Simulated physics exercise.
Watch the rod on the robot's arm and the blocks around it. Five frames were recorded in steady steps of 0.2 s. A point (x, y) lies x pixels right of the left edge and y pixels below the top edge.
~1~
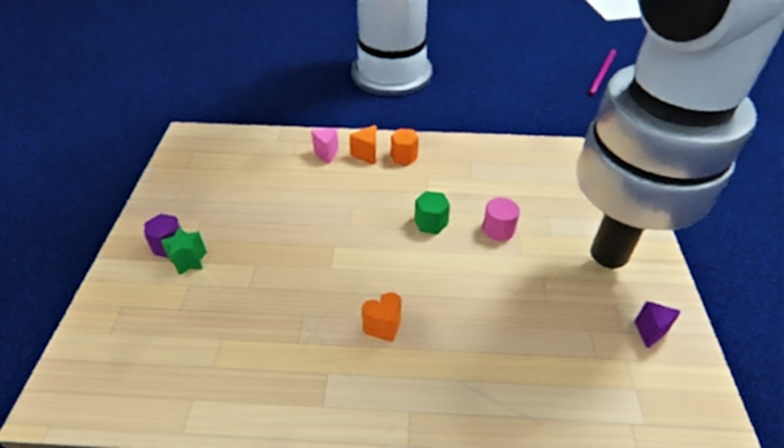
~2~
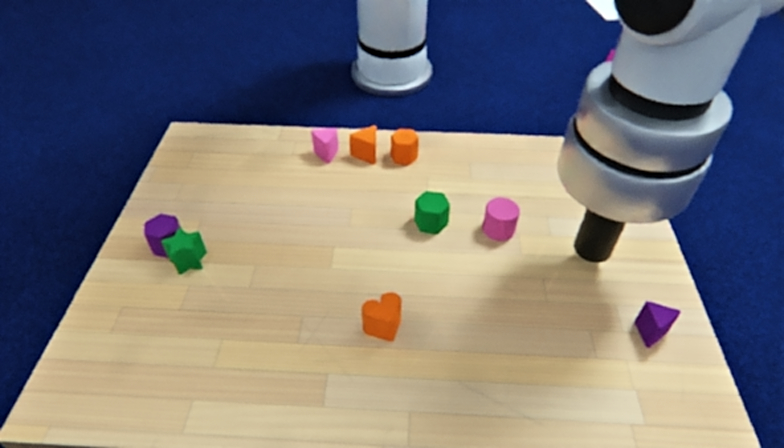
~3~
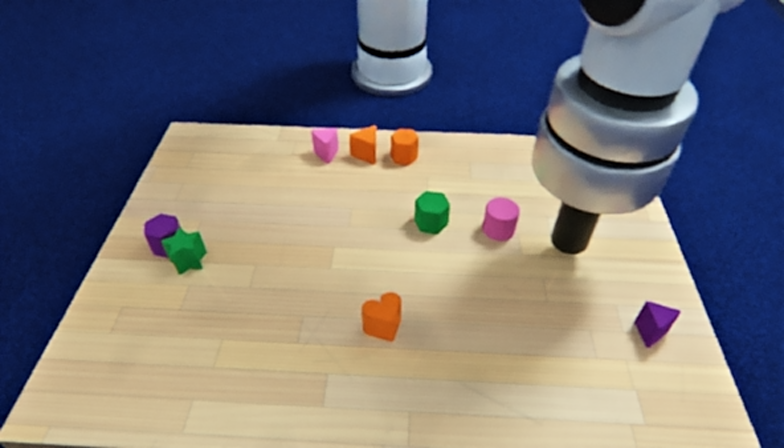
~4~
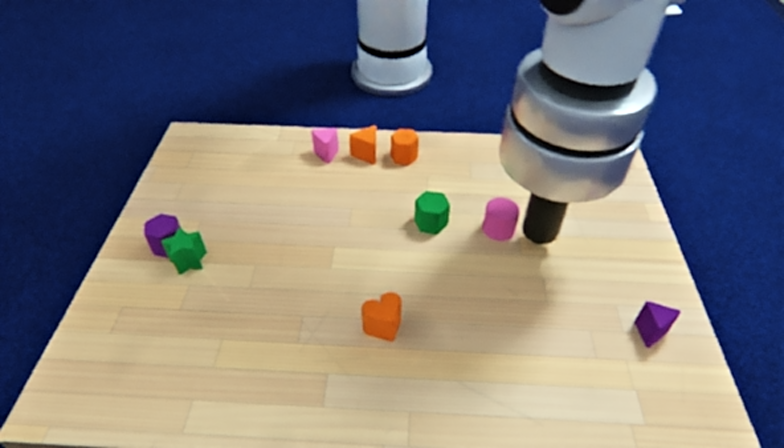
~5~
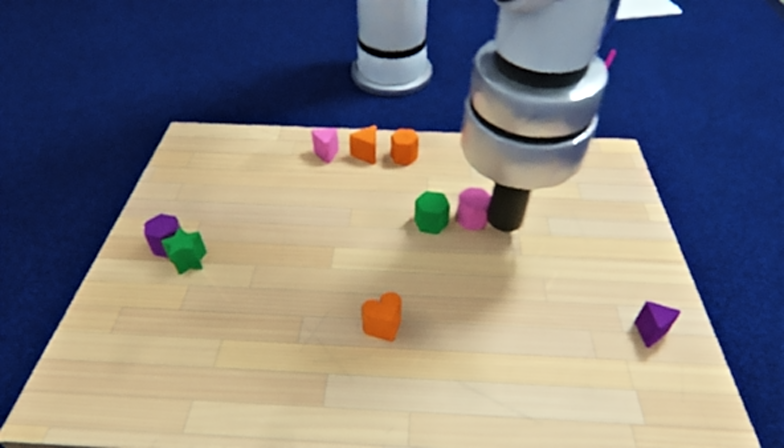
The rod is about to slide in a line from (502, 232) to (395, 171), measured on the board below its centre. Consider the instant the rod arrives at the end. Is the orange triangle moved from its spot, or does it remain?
Once the path is done, it remains where it sat before.
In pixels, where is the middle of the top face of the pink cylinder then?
At pixel (364, 153).
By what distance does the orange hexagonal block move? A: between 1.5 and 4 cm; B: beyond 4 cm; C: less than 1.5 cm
The correct letter is C.
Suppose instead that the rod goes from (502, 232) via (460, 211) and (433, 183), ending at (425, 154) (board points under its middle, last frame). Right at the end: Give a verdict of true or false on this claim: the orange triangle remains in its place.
That claim is true.
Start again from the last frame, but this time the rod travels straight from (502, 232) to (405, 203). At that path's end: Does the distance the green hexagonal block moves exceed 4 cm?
I believe so.
What follows on the original path. One third of the way, rod (465, 197); green hexagonal block (427, 200), turned 25° anticlockwise; pink cylinder (436, 177).
Two thirds of the way, rod (429, 177); green hexagonal block (427, 200), turned 25° anticlockwise; pink cylinder (398, 162).
At the end, rod (395, 159); orange triangle not moved; orange hexagonal block (403, 133), turned 20° clockwise; green hexagonal block (427, 200), turned 25° anticlockwise; pink cylinder (364, 153).
